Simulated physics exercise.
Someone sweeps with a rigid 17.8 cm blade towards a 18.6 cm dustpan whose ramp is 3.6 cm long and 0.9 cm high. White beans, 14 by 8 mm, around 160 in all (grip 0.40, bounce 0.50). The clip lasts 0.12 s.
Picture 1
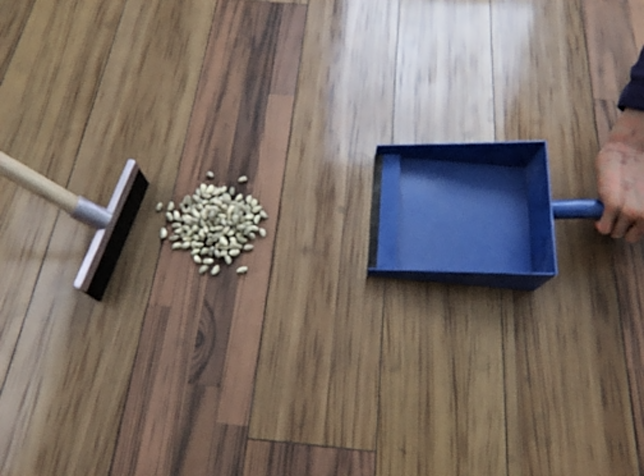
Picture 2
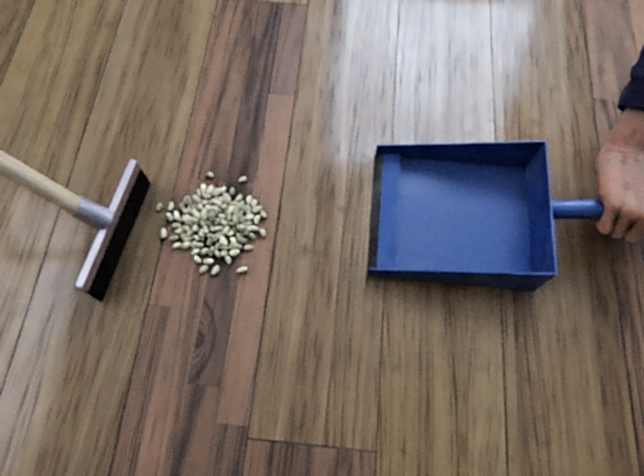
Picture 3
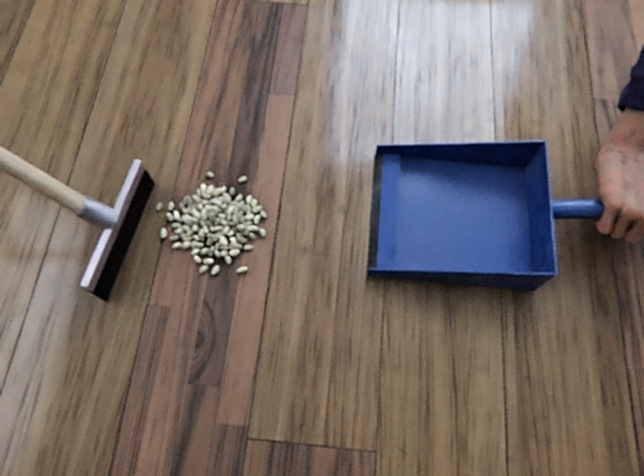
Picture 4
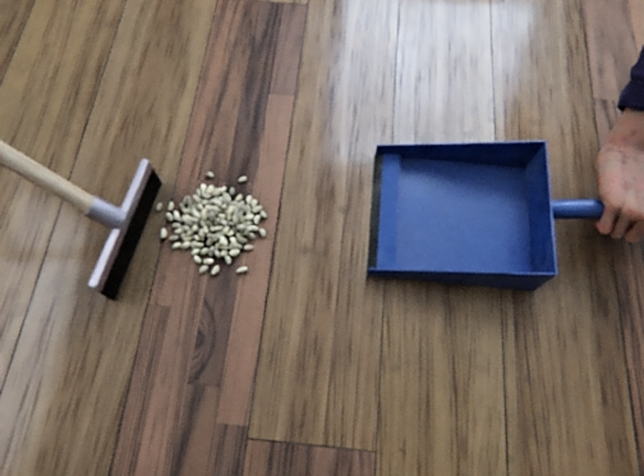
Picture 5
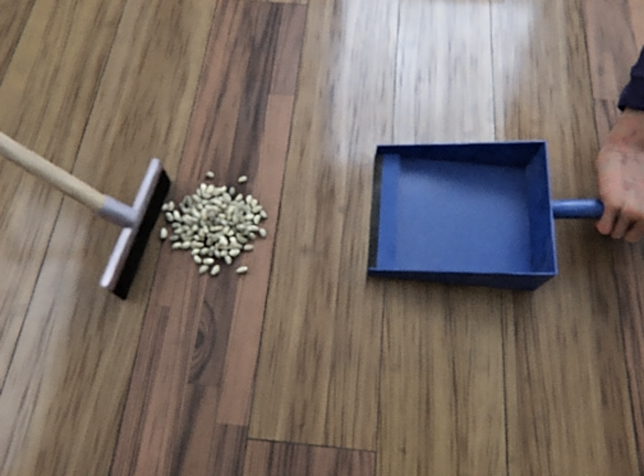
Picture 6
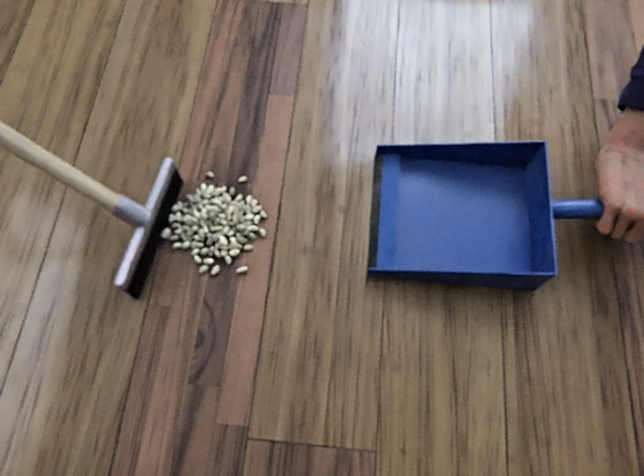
A broom slides right across the wooden floor and reaches the edge of some pale beans.
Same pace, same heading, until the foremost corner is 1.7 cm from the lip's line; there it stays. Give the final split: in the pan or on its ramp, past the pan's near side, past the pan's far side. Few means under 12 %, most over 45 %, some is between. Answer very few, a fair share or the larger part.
In the pan or on its ramp: A fair share; past the pan's near side: A fair share; past the pan's far side: Very few.
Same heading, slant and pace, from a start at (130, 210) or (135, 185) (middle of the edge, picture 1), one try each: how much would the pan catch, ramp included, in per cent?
Some 30 and 20 per cent.
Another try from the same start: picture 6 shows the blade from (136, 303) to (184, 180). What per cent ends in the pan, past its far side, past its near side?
Pan 25, far 0, near 35.
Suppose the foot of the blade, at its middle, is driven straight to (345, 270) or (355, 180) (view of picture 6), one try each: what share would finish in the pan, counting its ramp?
Some 35 and 25 per cent.
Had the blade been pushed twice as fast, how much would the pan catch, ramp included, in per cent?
Then about 55 per cent.
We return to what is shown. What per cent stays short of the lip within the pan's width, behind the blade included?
About 40 per cent.
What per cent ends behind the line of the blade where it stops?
Some 5 per cent.
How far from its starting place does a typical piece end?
Roughly 22 cm.
Then, 0.19 s after the last picture, middle of the blade 16 cm from the lip; 0 % over the lip, far side 0 %, near side 15 %.
Then, 0.32 s after the last picture, middle of the blade 7 cm from the lip; 0 % over the lip, far side 0 %, near side 15 %.
Then, 0.57 s after the last picture, middle of the blade 3 cm from the lip; 40 % over the lip, far side 5 %, near side 20 %.
In the end, pan 35 %, near side 20 %, far side 5 %, in front of the lip or behind the blade 40 %.
